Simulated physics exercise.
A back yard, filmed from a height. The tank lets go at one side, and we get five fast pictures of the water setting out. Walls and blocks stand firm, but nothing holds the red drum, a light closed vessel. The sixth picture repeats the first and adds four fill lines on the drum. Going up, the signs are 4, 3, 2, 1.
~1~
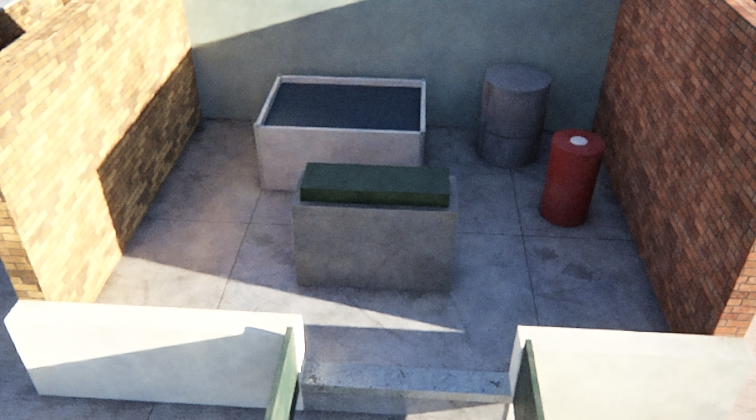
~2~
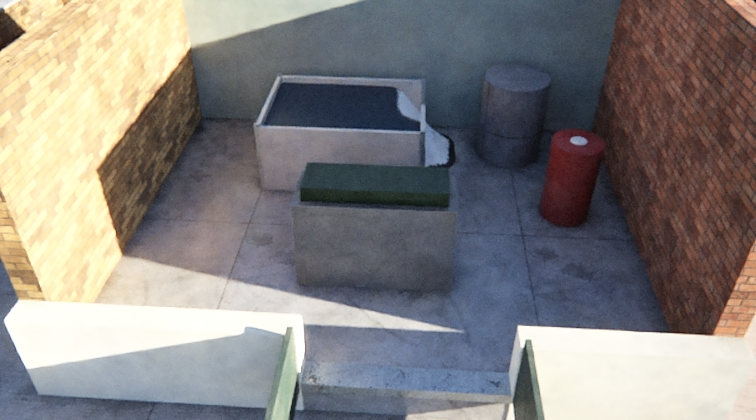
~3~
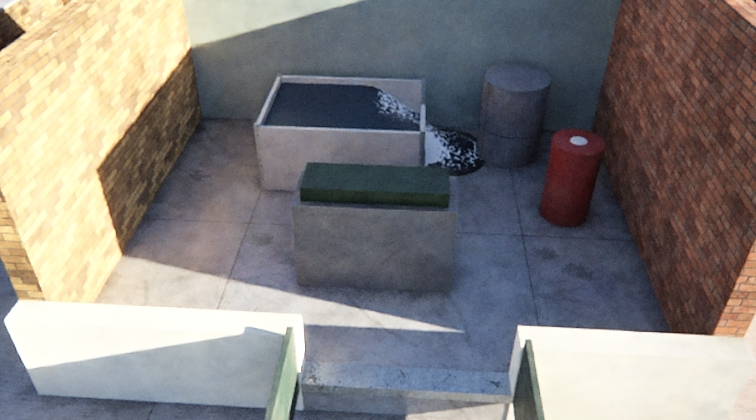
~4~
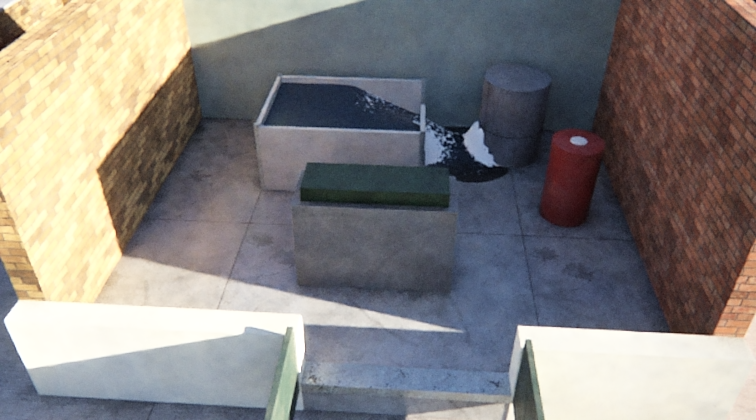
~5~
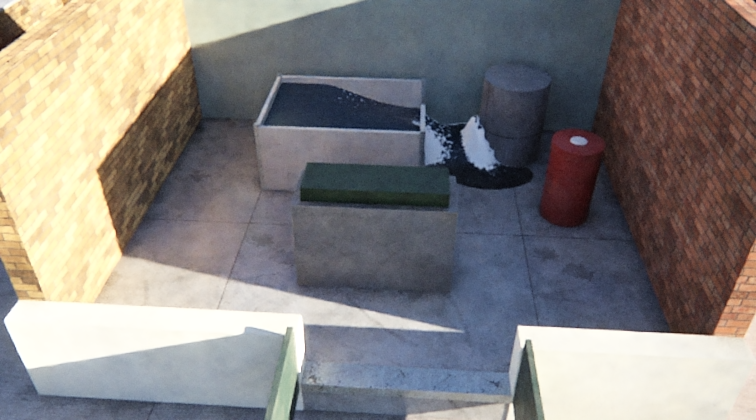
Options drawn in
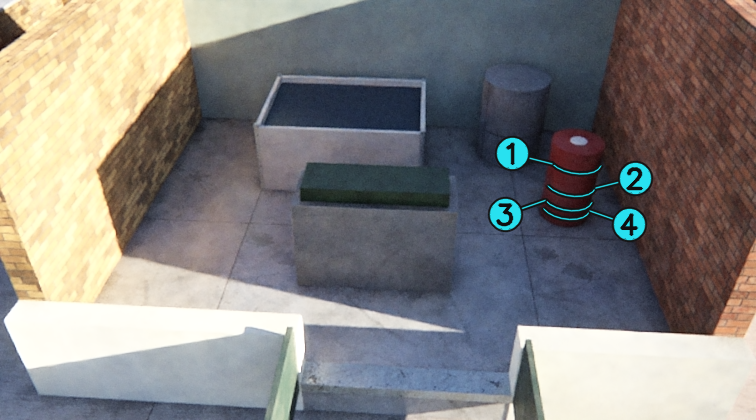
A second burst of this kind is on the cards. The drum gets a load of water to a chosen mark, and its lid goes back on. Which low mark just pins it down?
That is mark 3.
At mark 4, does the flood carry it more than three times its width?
Yes, clearly.
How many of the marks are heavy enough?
Three of them.
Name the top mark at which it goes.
That would be 4.
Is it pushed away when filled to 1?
No, that is safe.
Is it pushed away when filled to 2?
No.
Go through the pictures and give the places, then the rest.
The first frame shows lid of the red drum at (579, 141); tank full, its middle at (346, 108); open gate at (408, 324).
In the second frame, water covers 2 % of the ground, mostly out of sight from here.
In the third frame, water covers 4 % of the ground, mostly out of sight from here.
In the fourth frame, 5 % of the ground wet, in view closest to the drum at (501, 170).
The fifth frame shows lid of the red drum at (579, 141); 6 % of the ground wet, in view closest to the drum at (523, 176).
On the marked copy, 1 at (579, 173); 2 at (574, 196); 3 at (571, 210); 4 at (569, 219); from the bottom up 4, 3, 2, 1.
Choosing 1, it does not move.
Choosing 2, it does not move.
Choosing 3, it does not move.
Choosing 4, it is pushed about 4 times its own width away.
